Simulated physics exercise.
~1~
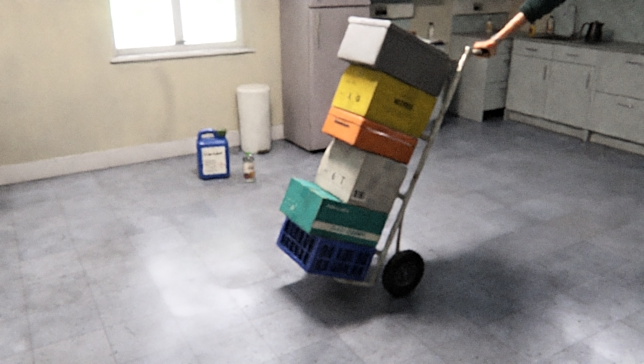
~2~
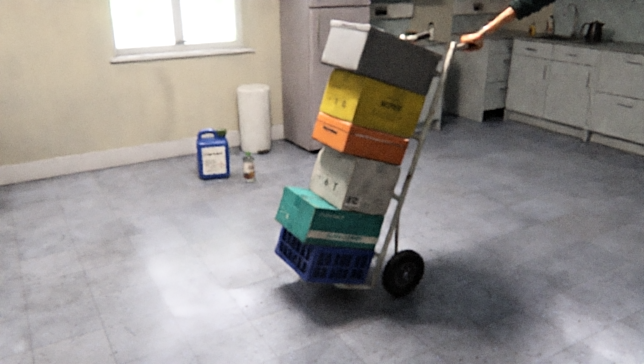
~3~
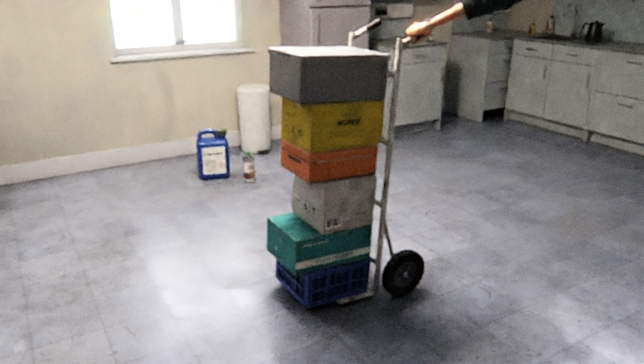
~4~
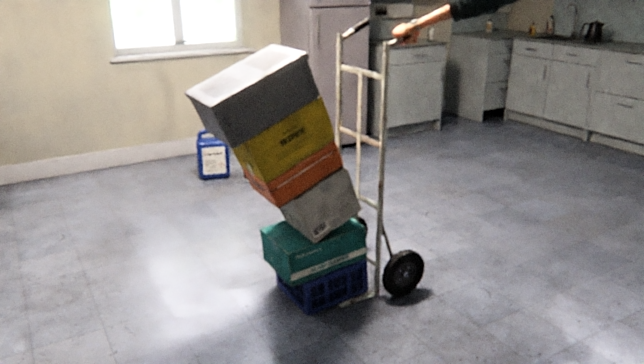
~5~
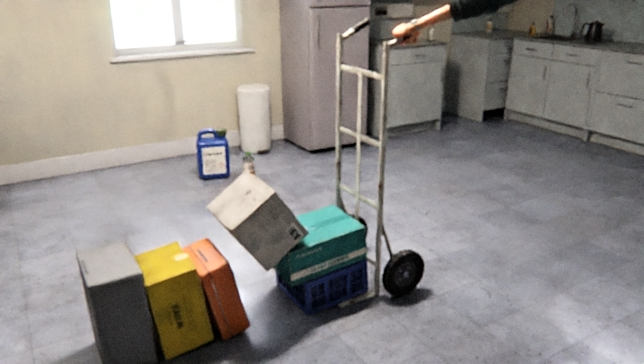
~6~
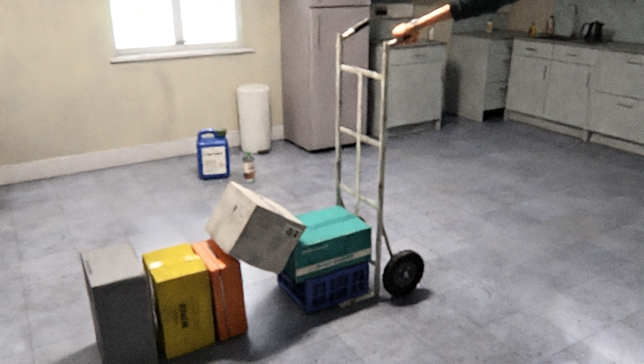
In a dim kitchen with a tiled floor, a hand holds a tilted sack truck stacked with a blue crate, a turquoise box, a white box, an orange container, a yellow box and a grey one on top. The hand swings the truck upright, and the stack comes up with it. Once the truck stands straight, the upper four tip forward to the left, away from its frame. The grey, yellow and orange ones drop to the floor in a row. The white box topples and ends leaning against the turquoise box, which stays on the blue crate as the hand keeps hold.
